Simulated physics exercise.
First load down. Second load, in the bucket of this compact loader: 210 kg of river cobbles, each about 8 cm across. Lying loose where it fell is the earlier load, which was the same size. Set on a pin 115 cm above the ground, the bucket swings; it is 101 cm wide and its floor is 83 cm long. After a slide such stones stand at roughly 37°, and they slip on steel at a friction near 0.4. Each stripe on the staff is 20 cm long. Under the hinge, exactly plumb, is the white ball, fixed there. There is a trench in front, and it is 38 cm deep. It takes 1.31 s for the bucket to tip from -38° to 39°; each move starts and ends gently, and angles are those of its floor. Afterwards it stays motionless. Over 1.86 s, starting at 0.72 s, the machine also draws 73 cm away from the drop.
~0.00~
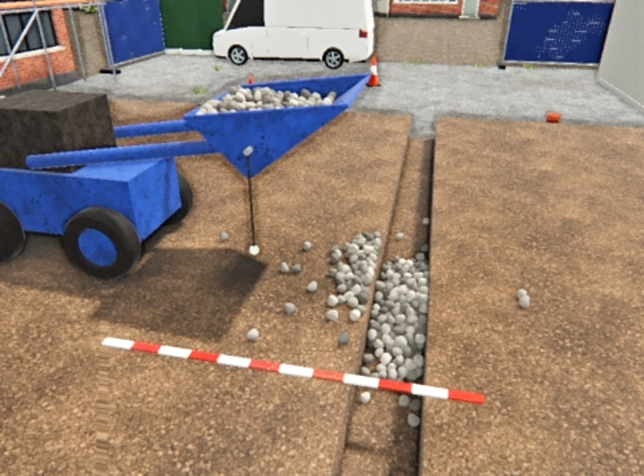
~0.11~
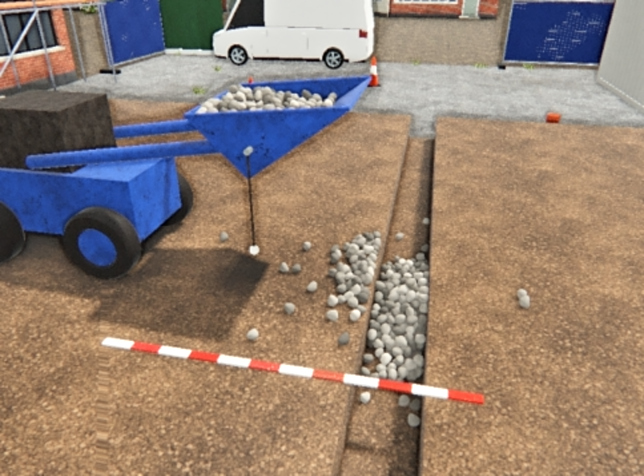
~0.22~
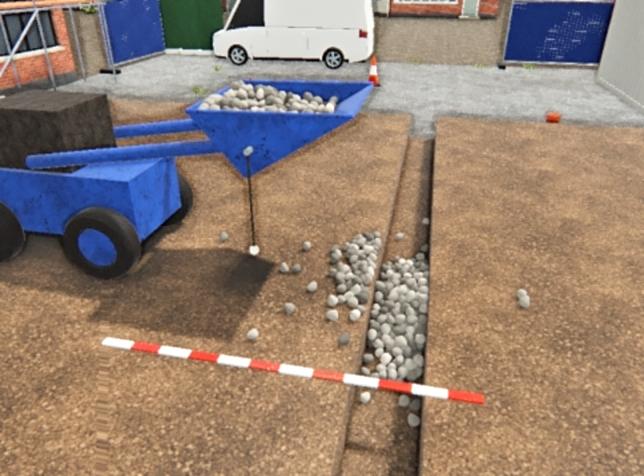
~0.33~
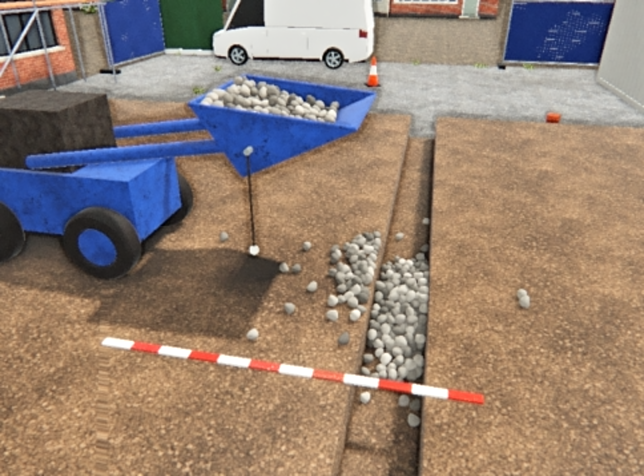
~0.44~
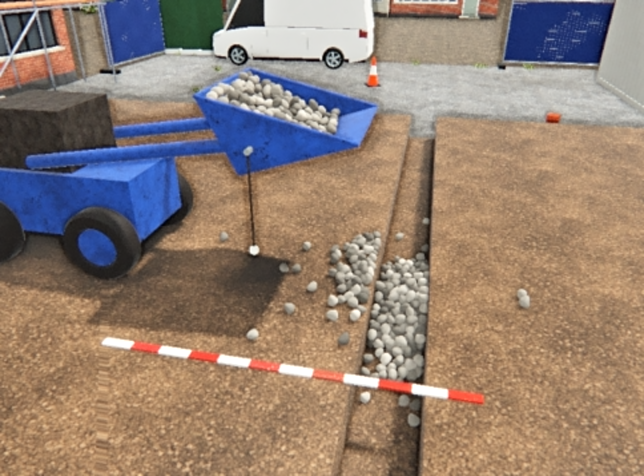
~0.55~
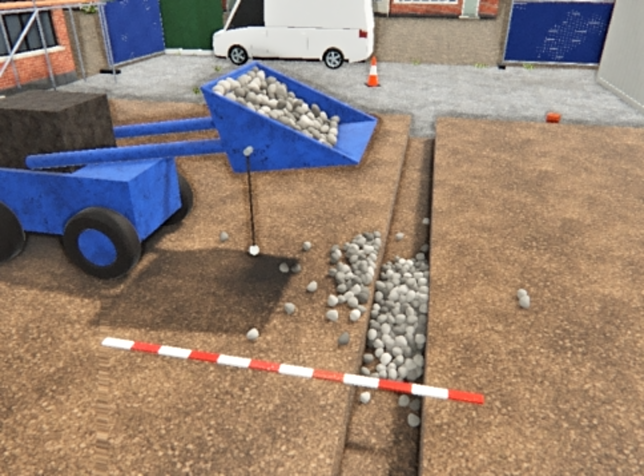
A blue loader tilts its raised bucket of pale stones downward to the right beside a trench.
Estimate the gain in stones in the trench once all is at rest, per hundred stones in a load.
29 per hundred.
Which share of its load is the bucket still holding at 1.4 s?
That works out to about 35 %.
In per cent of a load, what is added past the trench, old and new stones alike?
Roughly 0 per cent of a load.
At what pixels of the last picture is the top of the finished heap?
Close to (342, 253).
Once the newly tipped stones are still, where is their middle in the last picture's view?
In the last view, somewhere near (343, 268).
After 1.0 s the floor is at 27°; in per cent of one load, 100 in the bucket, 18 short of the trench, 81 in the trench, 1 past the trench; the foremost stones are at (446, 296).
After 1.4 s the floor is at 39°; in per cent of one load, 37 in the bucket, 80 short of the trench, 83 in the trench, 1 past the trench; the foremost stones are at (446, 296).
After 3.0 s the floor is at 39°; in per cent of one load, 0 in the bucket, 89 short of the trench, 110 in the trench, 1 past the trench; the foremost stones are at (446, 299).
After 5.5 s the floor is at 39°; in per cent of one load, 0 in the bucket, 89 short of the trench, 110 in the trench, 1 past the trench; the foremost stones are at (446, 299). Net gain in the trench, 29.
